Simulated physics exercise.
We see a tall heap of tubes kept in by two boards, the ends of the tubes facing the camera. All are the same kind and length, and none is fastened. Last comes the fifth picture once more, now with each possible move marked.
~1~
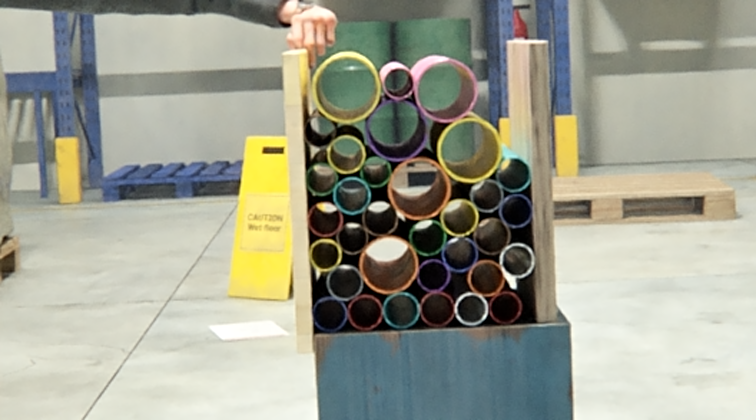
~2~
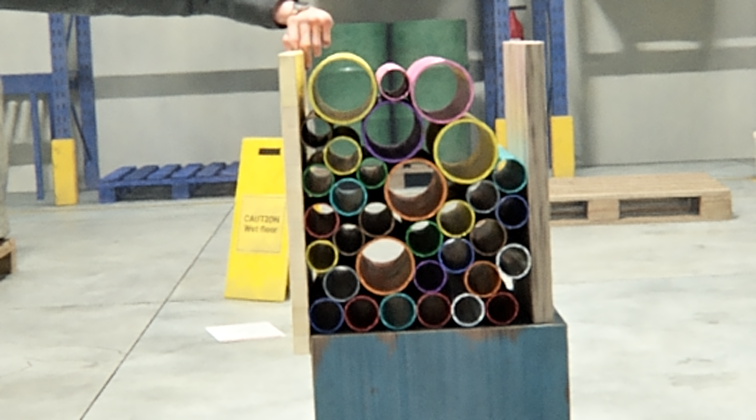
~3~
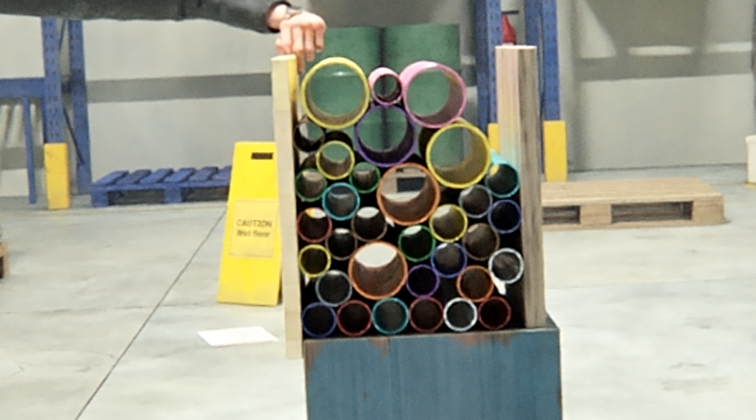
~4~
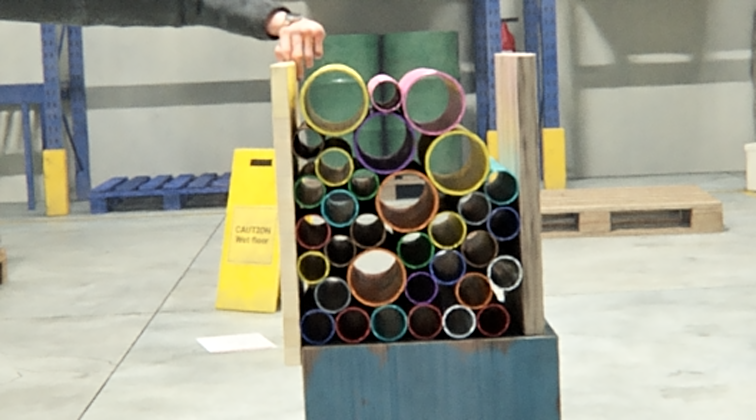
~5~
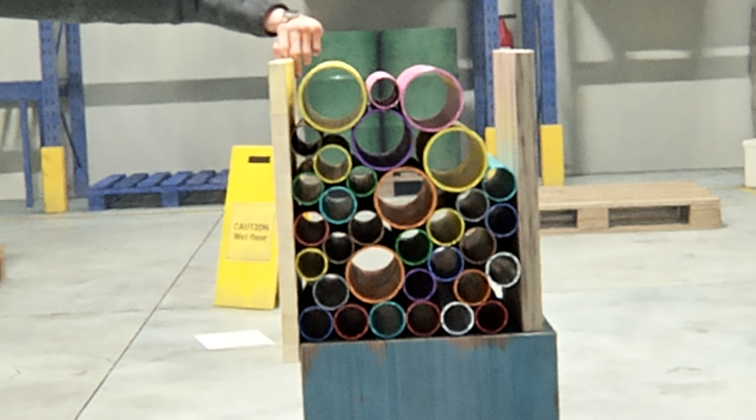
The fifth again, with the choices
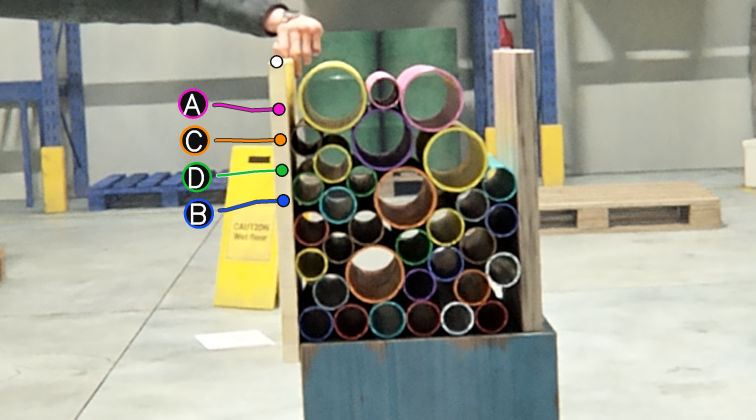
A tall heap of open-ended tubes, rimmed in yellow, pink, purple, orange, turquoise, blue, red and white, faces the camera at close range in a warehouse. Two upright boards flank it above a dark blue base, with a yellow caution sign to the left and pallets behind. A hand rests on the left board's top as the view shifts slightly and the tubes stay in place.
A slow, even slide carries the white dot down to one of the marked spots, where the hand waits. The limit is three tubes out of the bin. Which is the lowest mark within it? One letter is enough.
It can be let down to B.
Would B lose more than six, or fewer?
Fewer than six.
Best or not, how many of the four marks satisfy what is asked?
Four of the four.
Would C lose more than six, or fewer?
It loses fewer than six.
On the marked copy, A at (279, 109); B at (283, 200); C at (280, 140); D at (282, 170); the white dot at (276, 62).
With B. Early on, top of the board (289, 124).
Further on, top of the board (292, 195).
At the end, top of the board (292, 199), two out over the board.
As for the rest, A none out over the board; C none out over the board; D one out over the board.
